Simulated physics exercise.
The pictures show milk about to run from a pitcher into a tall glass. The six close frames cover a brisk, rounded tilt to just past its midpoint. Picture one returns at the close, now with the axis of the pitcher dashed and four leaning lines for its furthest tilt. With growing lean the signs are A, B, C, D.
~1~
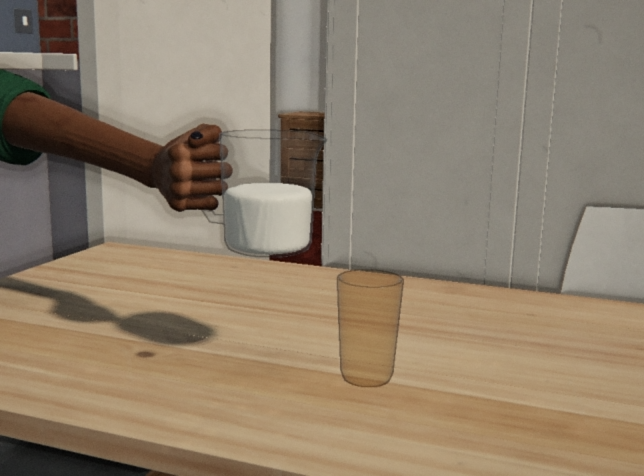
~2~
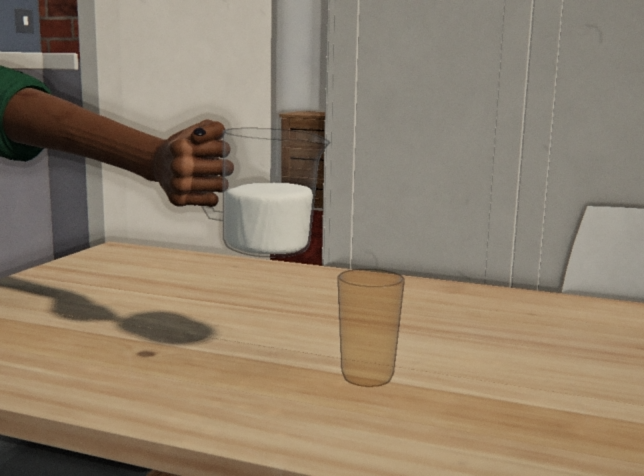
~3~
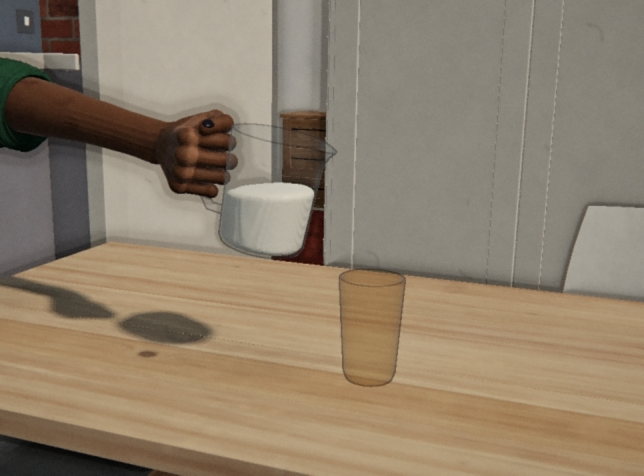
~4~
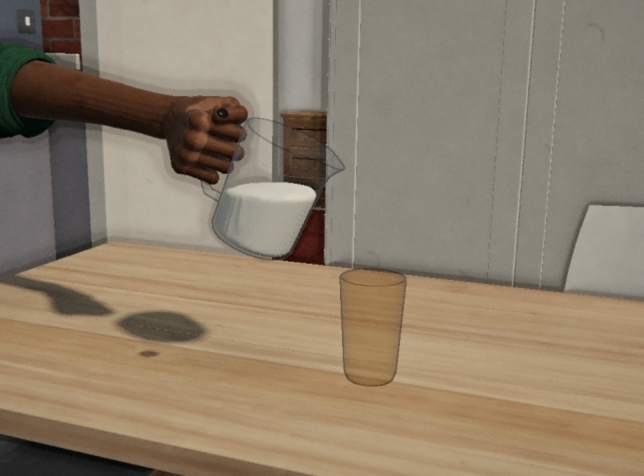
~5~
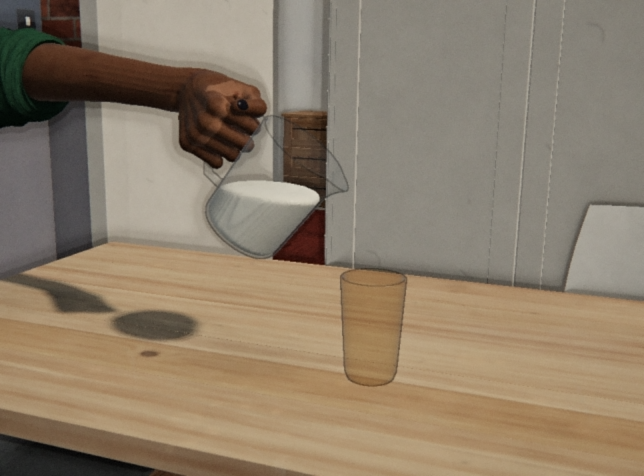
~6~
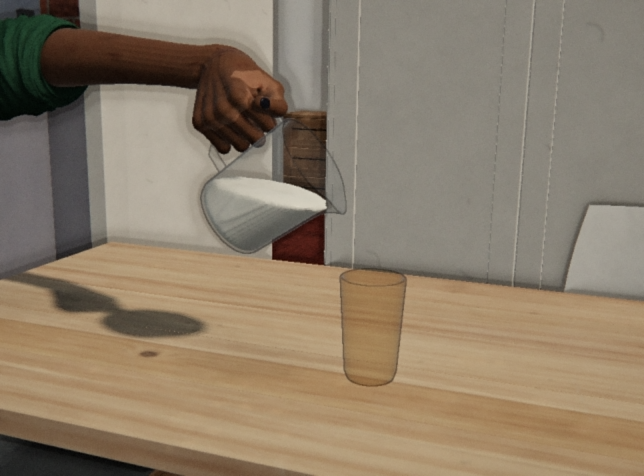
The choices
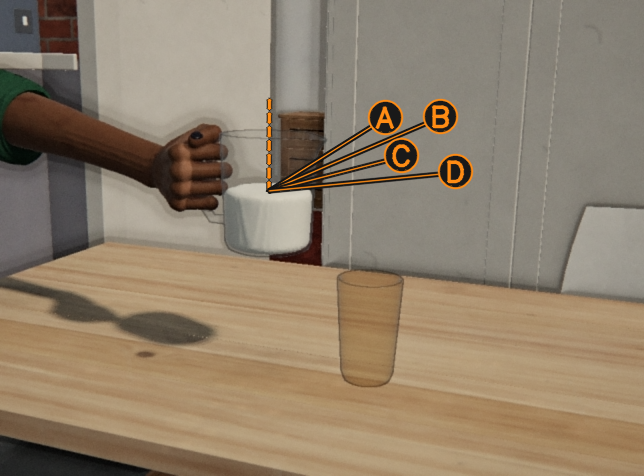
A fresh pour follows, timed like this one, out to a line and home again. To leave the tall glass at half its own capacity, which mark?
It is C.
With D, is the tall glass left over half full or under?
Over.
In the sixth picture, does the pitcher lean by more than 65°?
No, it does not.
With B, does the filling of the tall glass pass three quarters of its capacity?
No, less.
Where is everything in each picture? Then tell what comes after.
The first picture shows upright, lip at (324, 140); rim of the tall glass round (370, 277); nothing has left yet.
The second picture shows tipped about 3°, lip at (327, 143); nothing has left yet.
The third picture shows tipped about 11°, lip at (334, 152); nothing has left yet.
The fourth picture shows tipped about 23°, lip at (342, 169); nothing has left yet.
The fifth picture shows tipped about 38°, lip at (346, 190); nothing has left yet.
The sixth picture shows tipped about 55°, lip at (344, 212); nothing has left yet.
In orange, A at (371, 126); B at (425, 123); C at (385, 161); D at (438, 174).
With A, the tall glass ends with about 12 % of what it can hold.
With B, the tall glass ends with about 30 % of what it can hold.
With C, the tall glass ends with about 53 % of what it can hold.
With D, the tall glass ends with about 72 % of what it can hold; 4 % of the milk is spilt.
